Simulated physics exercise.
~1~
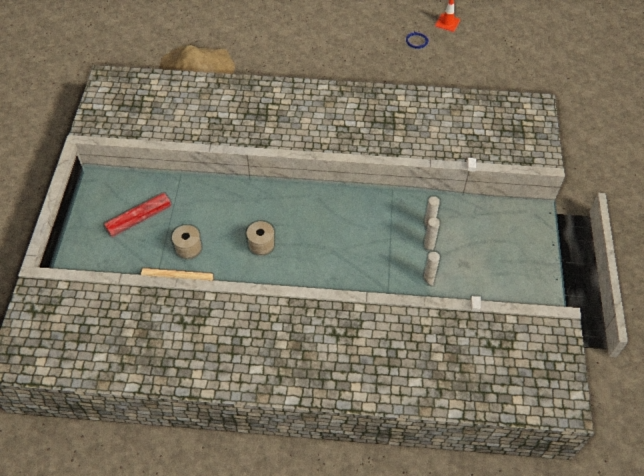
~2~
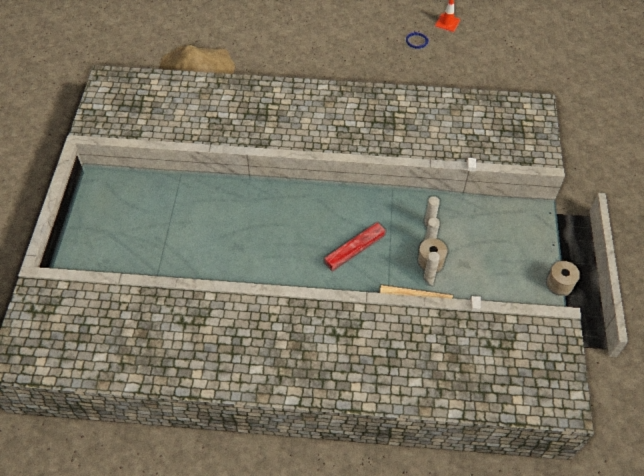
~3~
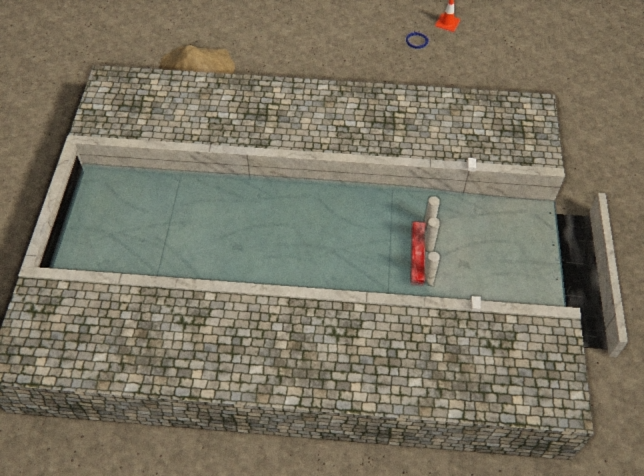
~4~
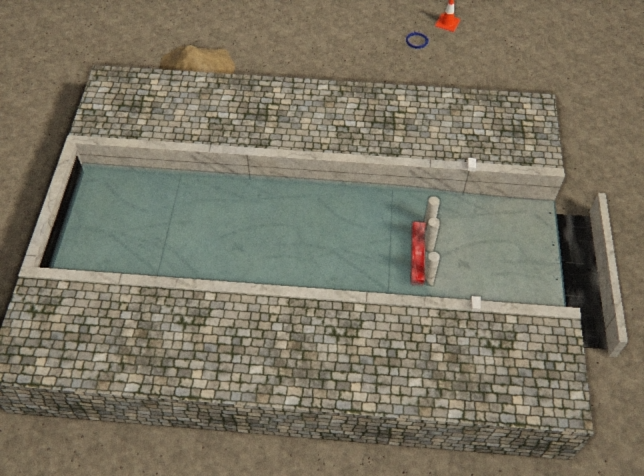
The footage shows two round tubs, a red beam and a pale beam drifting right along a stone-walled water channel toward a row of upright posts. The tubs and pale beam pass out of view, while the red beam turns and ends up held against the posts, still afloat.
